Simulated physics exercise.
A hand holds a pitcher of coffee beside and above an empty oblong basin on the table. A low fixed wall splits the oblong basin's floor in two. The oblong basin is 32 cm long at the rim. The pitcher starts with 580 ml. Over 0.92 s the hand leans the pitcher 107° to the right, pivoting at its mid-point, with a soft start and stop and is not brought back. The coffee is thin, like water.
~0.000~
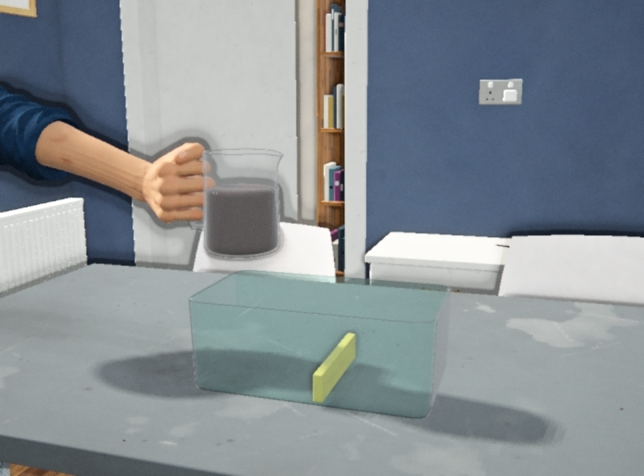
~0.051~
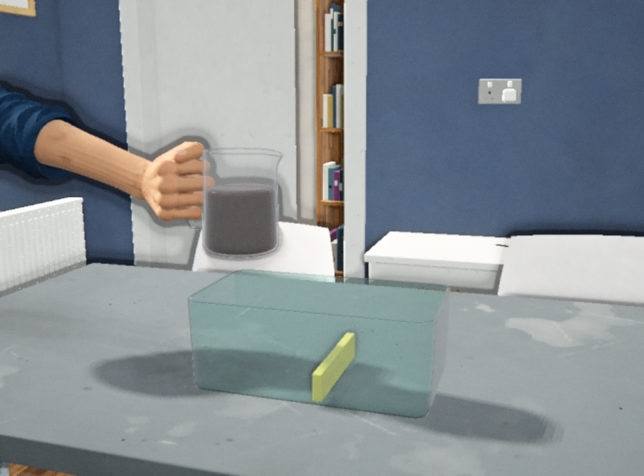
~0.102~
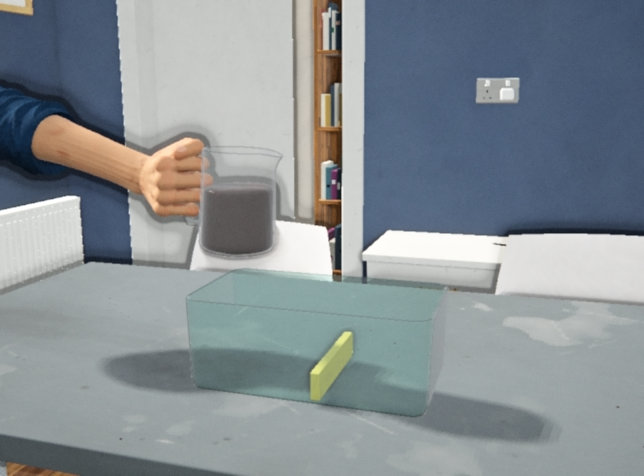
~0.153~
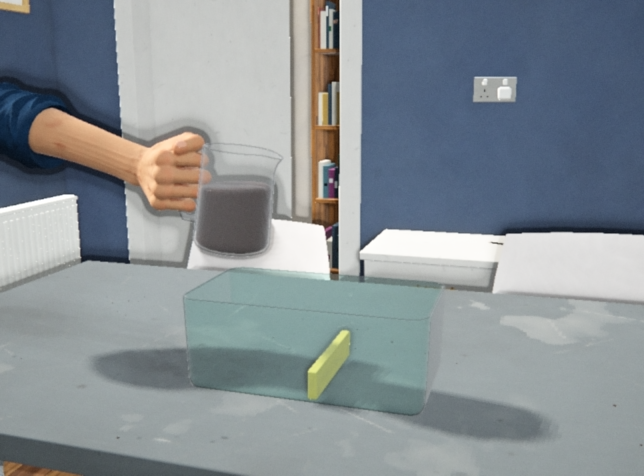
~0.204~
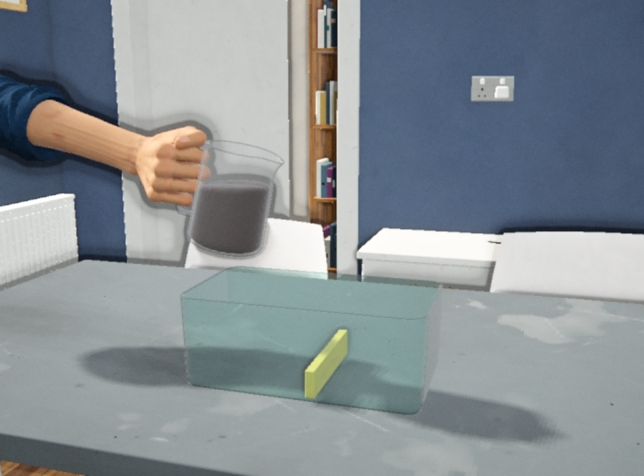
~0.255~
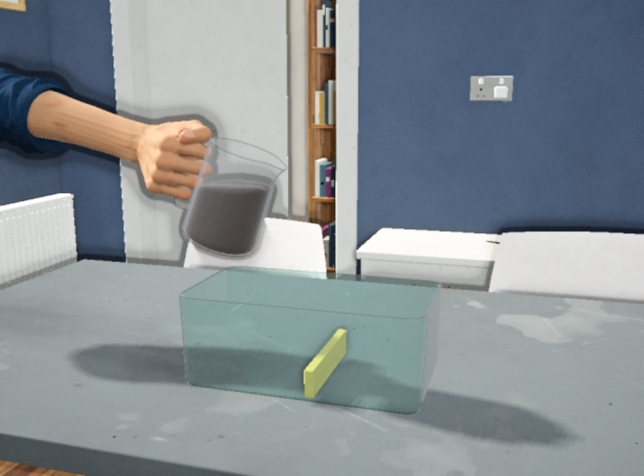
In this clip, a hand holds a glass pitcher of dark liquid above an empty, see-through oblong basin with a small yellow wall inside, on a gray table. The hand gradually leans the pitcher slightly to the right.
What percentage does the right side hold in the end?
Roughly 61 per cent is past the wall.
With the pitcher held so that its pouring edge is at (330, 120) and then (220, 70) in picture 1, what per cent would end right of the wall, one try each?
In turn about 65 and 10 per cent.
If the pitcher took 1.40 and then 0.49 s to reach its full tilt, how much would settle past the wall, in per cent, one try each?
In turn about 65 and 50 per cent.
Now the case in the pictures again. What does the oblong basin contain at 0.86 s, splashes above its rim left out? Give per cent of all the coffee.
Some 46 per cent.
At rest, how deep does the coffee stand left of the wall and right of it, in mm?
Left about 8 mm, right about 18 mm.
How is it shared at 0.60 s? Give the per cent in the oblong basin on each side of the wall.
Some 0 per cent left and 0 right.
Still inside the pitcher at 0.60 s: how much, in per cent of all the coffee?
Some 92 per cent.
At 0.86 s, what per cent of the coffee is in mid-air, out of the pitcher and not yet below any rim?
Some 18 per cent.
After 0.60 s the tilt is 79° and 91 per cent is still to pour, 0 is left of the wall and 0 right of it.
After 0.86 s the tilt is 106° and 35 per cent is still to pour, 15 is left of the wall and 31 right of it.
After 1.13 s the tilt is 107° and 6 per cent is still to pour, 30 is left of the wall and 60 right of it.
After 1.42 s the tilt is 107° and 0 per cent is still to pour, 38 is left of the wall and 61 right of it.
In the end 38 per cent lies left of the wall, 61 right of it and 1 outside.
